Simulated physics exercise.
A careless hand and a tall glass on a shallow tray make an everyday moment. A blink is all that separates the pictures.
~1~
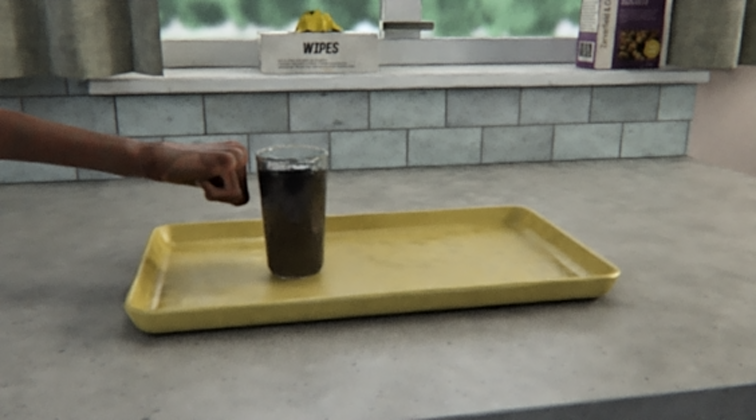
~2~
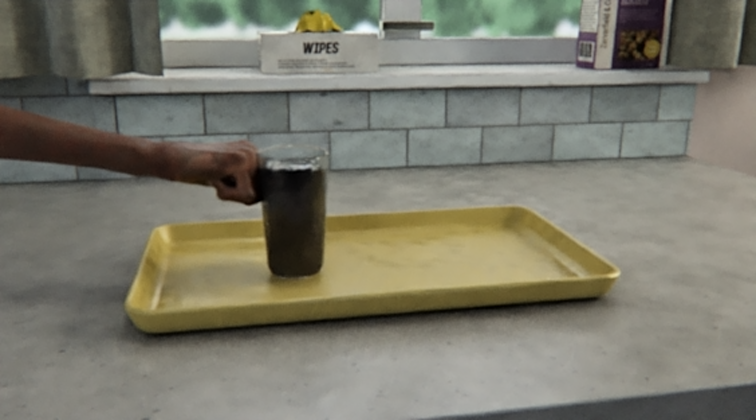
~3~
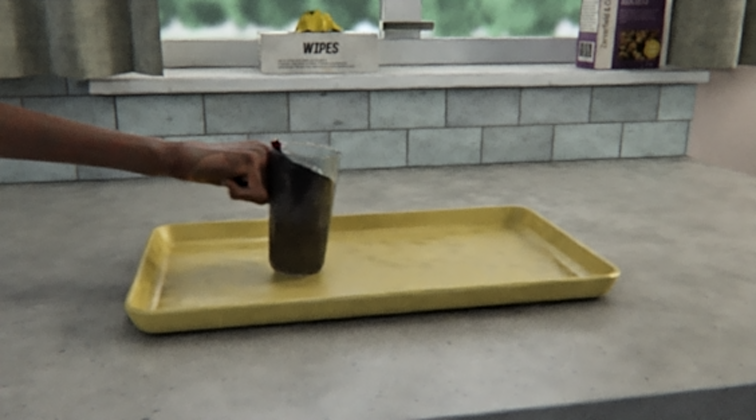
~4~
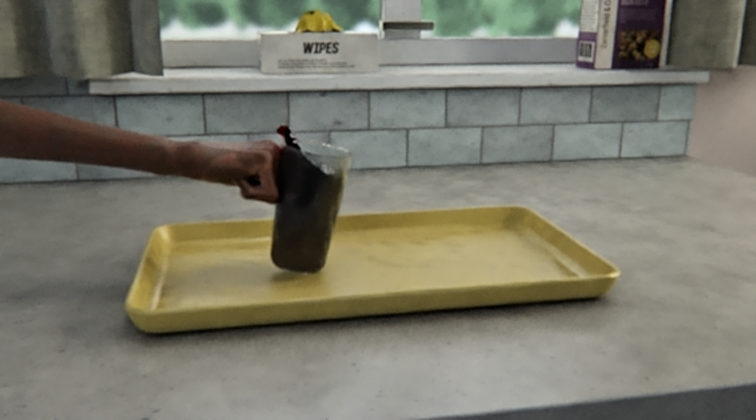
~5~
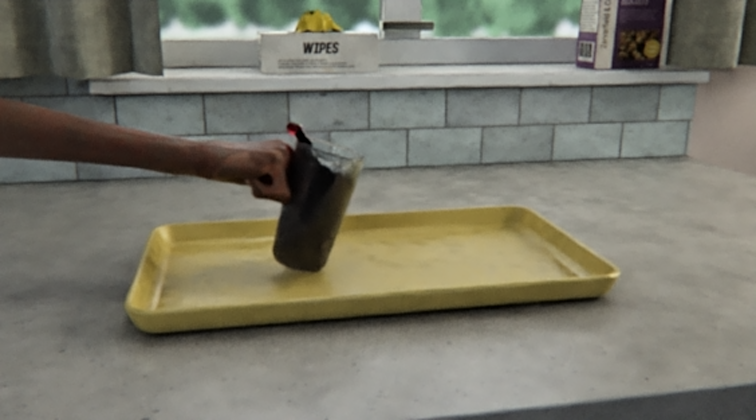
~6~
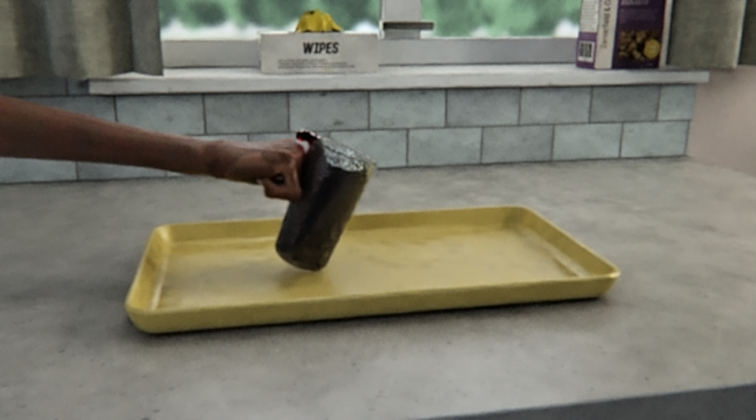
On a kitchen counter, a hand pushes a tall glass of dark liquid, tilting it rightward.
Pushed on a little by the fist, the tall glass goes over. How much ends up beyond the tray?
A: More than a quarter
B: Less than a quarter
Option A: More than a quarter.
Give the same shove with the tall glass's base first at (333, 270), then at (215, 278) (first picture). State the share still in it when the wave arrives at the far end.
About 65 % and 45 %.
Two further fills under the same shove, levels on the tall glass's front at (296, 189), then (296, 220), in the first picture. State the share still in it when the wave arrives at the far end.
About 60 per cent first, about 55 per cent second.
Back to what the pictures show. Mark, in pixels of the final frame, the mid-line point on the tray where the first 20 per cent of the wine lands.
I'd point to somewhere close to pixel (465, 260).
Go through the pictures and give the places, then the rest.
It leans 0°; its right rim is at (326, 153); the wine meets the walls at (261, 165) and (322, 163); the tray's far rim is at (568, 236); the tray is clear ahead, in the first frame.
It leans 0°; its right rim is at (326, 153); the wine meets the walls at (261, 164) and (322, 163), in the second frame.
It leans 6°; its right rim is at (338, 154); the wine meets the walls at (272, 148) and (324, 167), in the third frame.
It leans 11°; its right rim is at (350, 156); the wine meets the walls at (286, 143) and (343, 169); 1 per cent is over the edge, in the fourth frame.
It leans 17°; its right rim is at (362, 159); the wine meets the walls at (295, 163) and (357, 165); 1 per cent is over the edge, in the fifth frame.
It leans 23°; its right rim is at (374, 164); the wine meets the walls at (300, 179) and (369, 163); 1 per cent is over the edge, in the sixth frame.
A moment on, the tall glass is falling and 93 per cent is in the glass, 0 on the tray and 6 above or beyond its rim.
Next, the tall glass lies on its side and 60 per cent is in the glass, 39 on the tray and 2 above or beyond its rim.
Then the tall glass lies on its side and 34 per cent is in the glass, 44 on the tray and 22 above or beyond its rim.
Later the tall glass lies on its side and 19 per cent is in the glass, 47 on the tray and 34 above or beyond its rim.
In the end 66 per cent is held by tray and glass, 34 is off the tray.
